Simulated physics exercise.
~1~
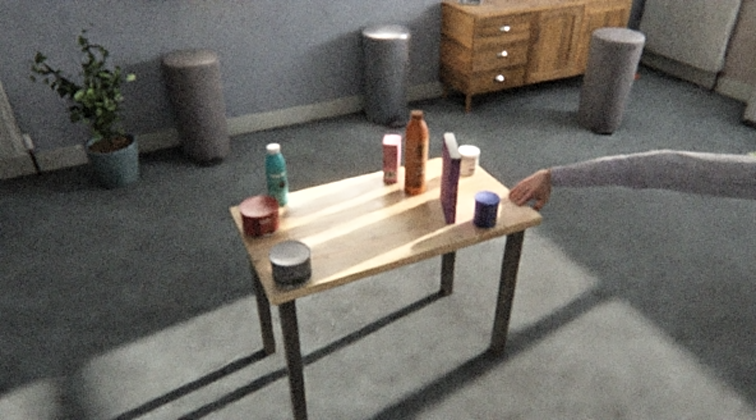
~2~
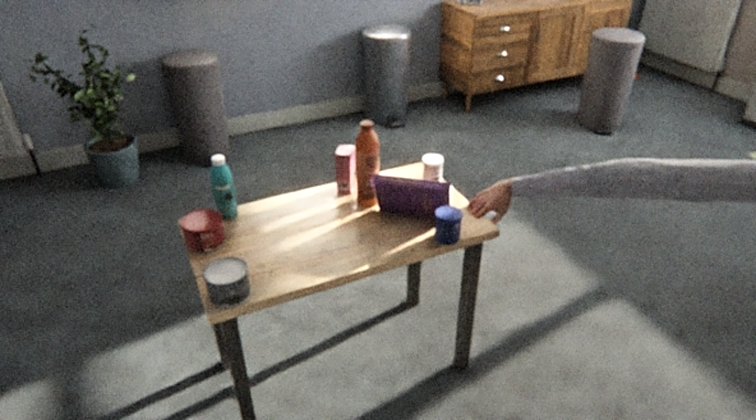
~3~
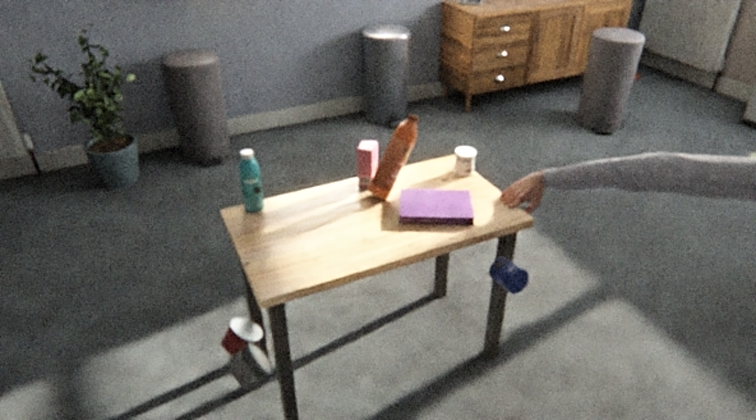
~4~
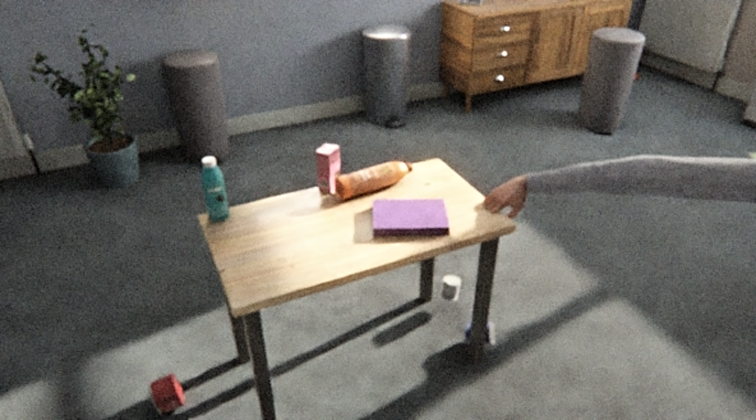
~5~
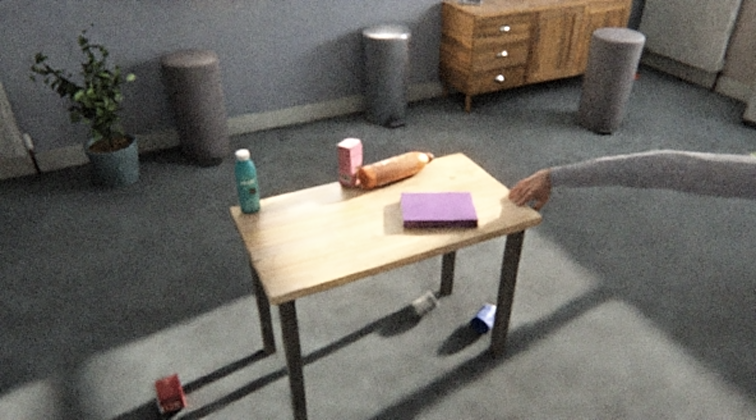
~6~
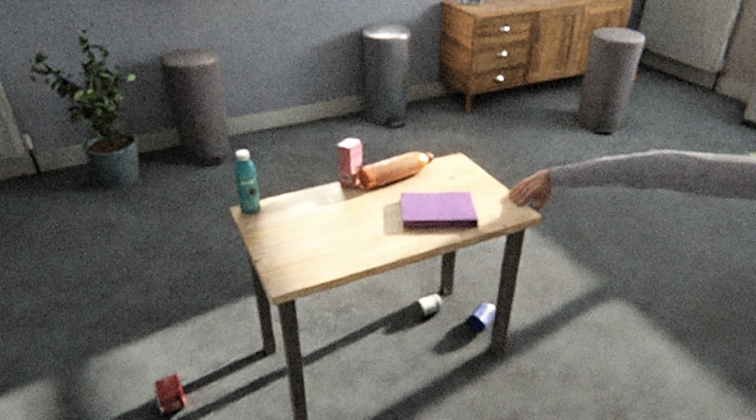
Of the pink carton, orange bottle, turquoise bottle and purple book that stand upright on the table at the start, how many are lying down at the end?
Two of them are lying down at the end, the orange bottle and the purple book. The pink carton and the turquoise bottle are still standing.
